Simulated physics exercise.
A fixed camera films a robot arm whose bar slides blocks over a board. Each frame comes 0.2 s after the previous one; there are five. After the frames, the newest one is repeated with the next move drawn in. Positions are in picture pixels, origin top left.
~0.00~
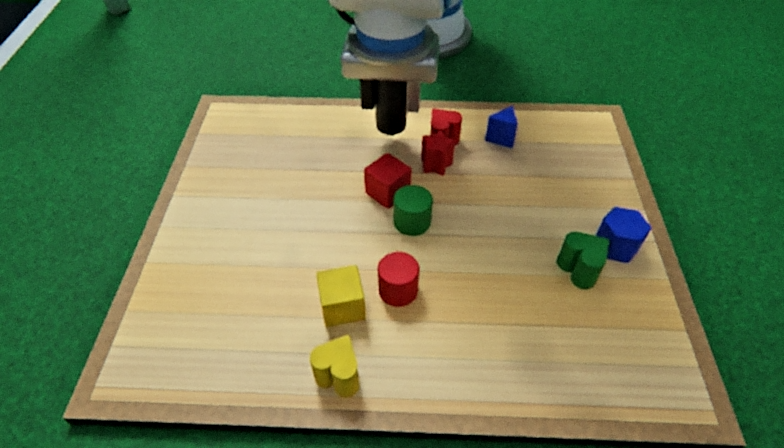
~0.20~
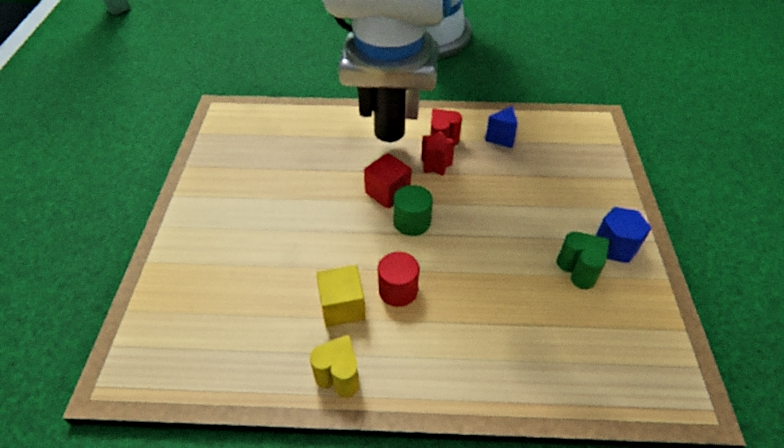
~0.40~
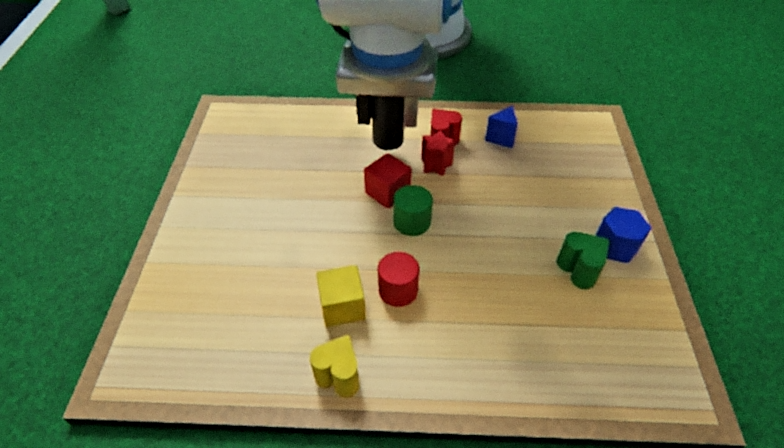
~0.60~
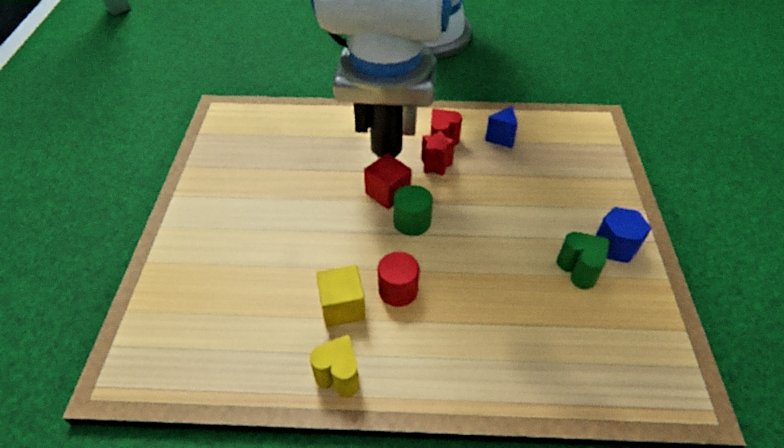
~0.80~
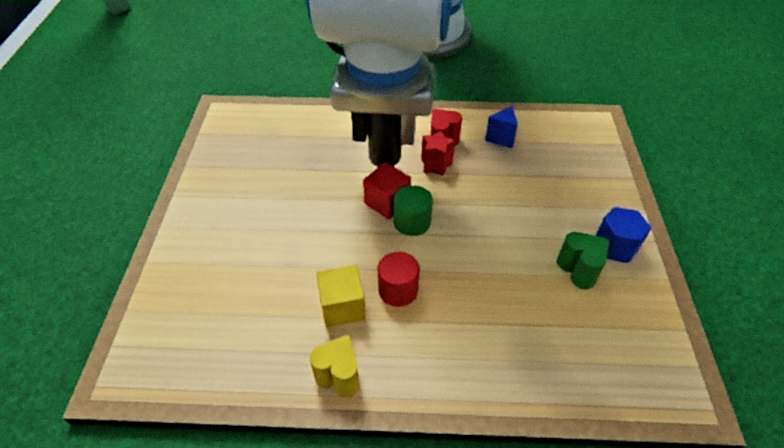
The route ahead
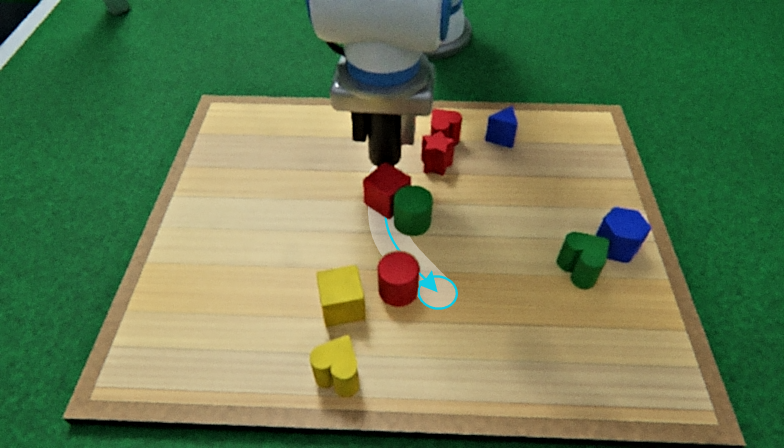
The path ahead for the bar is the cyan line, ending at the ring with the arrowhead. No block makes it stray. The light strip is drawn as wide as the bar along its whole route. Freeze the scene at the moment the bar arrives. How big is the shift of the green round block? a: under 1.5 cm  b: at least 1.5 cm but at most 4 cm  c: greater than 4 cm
Answer: C.
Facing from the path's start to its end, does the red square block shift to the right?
Yes
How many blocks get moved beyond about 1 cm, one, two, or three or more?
3 or more.
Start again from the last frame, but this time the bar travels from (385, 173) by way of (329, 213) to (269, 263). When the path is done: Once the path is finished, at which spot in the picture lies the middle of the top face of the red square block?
Close to (370, 198).
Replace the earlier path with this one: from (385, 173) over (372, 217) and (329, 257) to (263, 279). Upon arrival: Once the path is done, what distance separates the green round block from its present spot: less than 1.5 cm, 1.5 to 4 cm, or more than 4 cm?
The answer here is from 1.5 to 4 cm.
The line goes from (385, 173) through (385, 212) and (401, 253) to (438, 292).
On the path given first. One third of the way, bar at (385, 197); red square block at (380, 220), turned 15° clockwise; green round block at (427, 225).
Two thirds of the way, bar at (401, 238); red square block at (379, 256), turned 70° clockwise; red round block at (398, 294); green round block at (441, 233).
At the end, bar at (439, 278); red square block at (381, 263), turned 100° clockwise; red round block at (397, 298); green round block at (468, 246); red star unmoved.
